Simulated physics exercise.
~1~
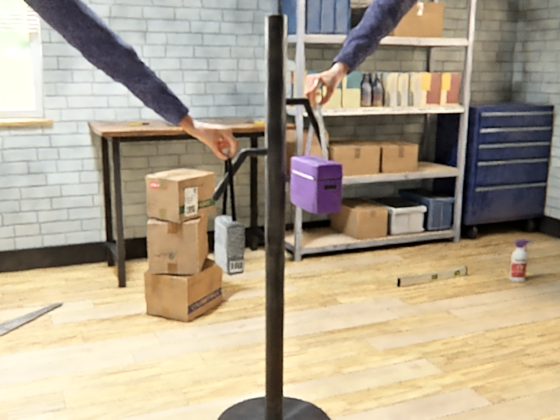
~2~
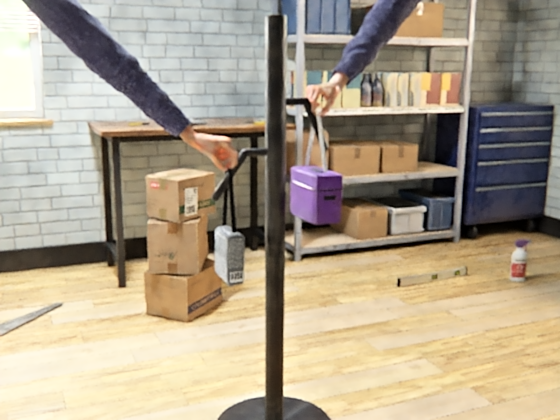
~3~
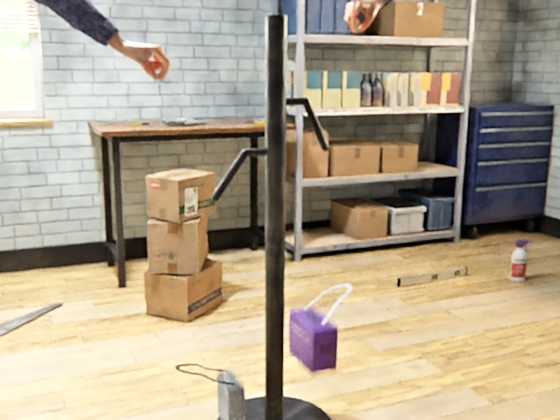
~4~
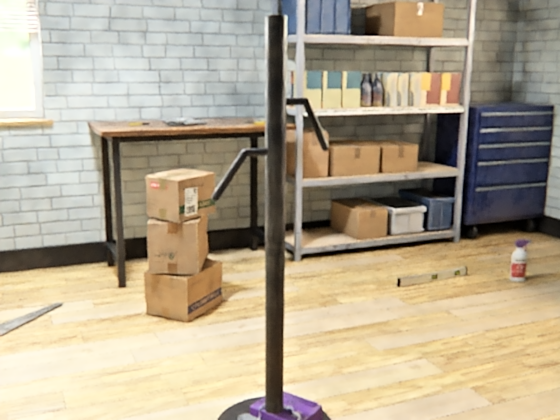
A grey pouch and a purple case, each held by a hand at the pegs of a black stand, are lowered slightly and released. Both drop to the floor as the hands draw back, and the purple case ends up lying at the base of the stand.
